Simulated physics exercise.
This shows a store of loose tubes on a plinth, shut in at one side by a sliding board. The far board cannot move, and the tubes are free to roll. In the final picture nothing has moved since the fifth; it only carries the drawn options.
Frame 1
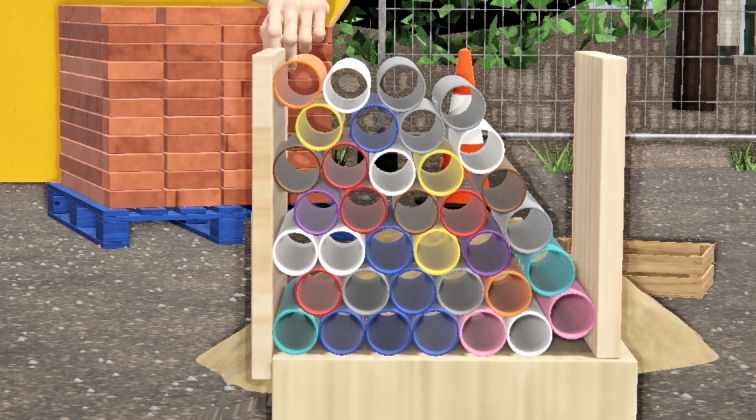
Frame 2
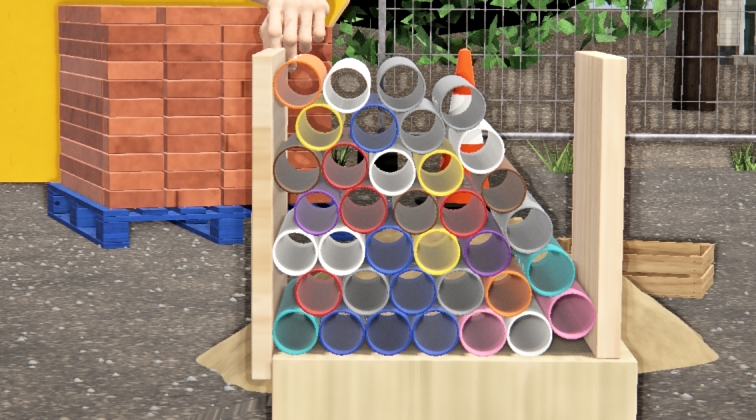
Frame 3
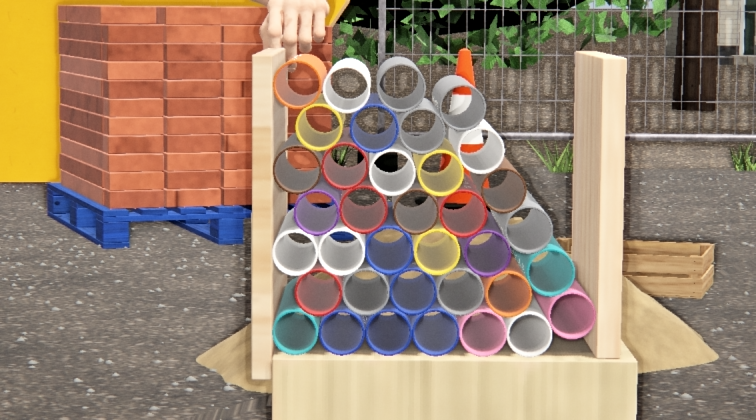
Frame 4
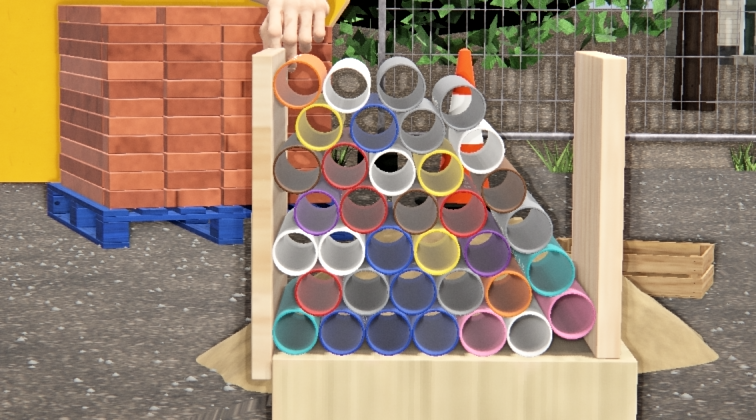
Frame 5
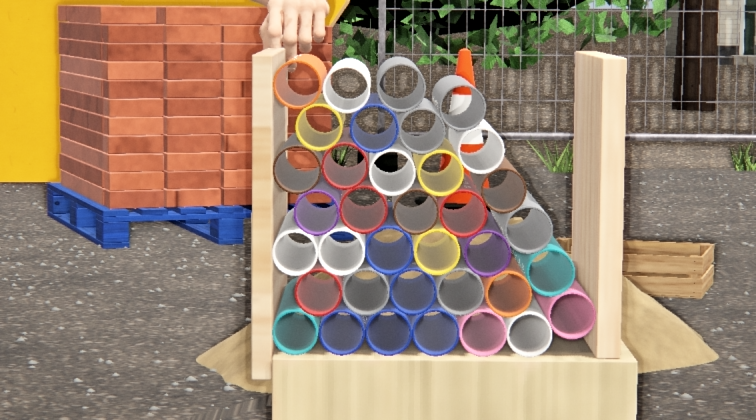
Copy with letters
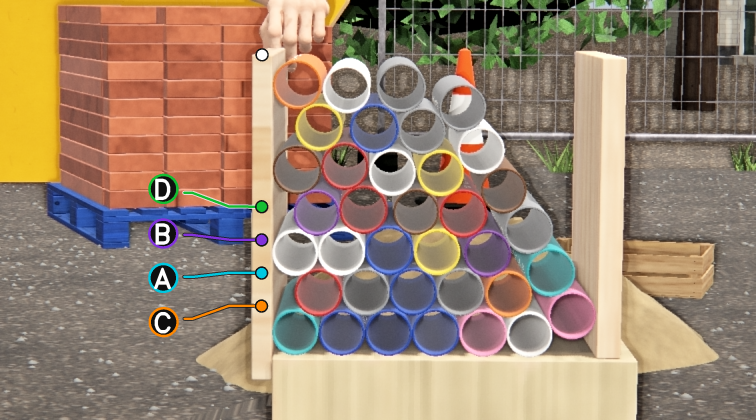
On a construction site, a stack of colourful, open-ended tubes sits on a pale plinth between two upright boards, with bricks on a blue pallet behind to the left. A hand stays at the top of the left board from start to finish, and neither the board nor the tubes visibly move.
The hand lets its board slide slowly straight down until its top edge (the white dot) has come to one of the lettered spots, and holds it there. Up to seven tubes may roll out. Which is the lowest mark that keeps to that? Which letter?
No lower than A.
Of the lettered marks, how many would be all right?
Three of them.
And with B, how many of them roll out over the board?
It comes to four.
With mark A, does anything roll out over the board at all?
Yes.
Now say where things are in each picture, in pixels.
A white tube (529, 335); a pink tube (572, 315); a turquoise tube (550, 272), in the first picture.
A turquoise tube (550, 272); a brown tube (416, 212), in the second picture.
A white tube (393, 173); a white tube (481, 151), in the third picture.
A grey tube (402, 88); side board (271, 201), in the fourth picture.
A turquoise tube (295, 333); a white tube (529, 335); a pink tube (572, 315), in the fifth picture.
On the marked copy, A at (262, 273); B at (262, 240); C at (262, 306); D at (262, 207); the white dot at (262, 55).
Following A. Soon after the start, top of the board (273, 148).
Later, top of the board (273, 250).
In the end, top of the board (273, 272), about four out over the board.
As for the rest, B about four out over the board; C more than seven out over the board; D one out over the board.
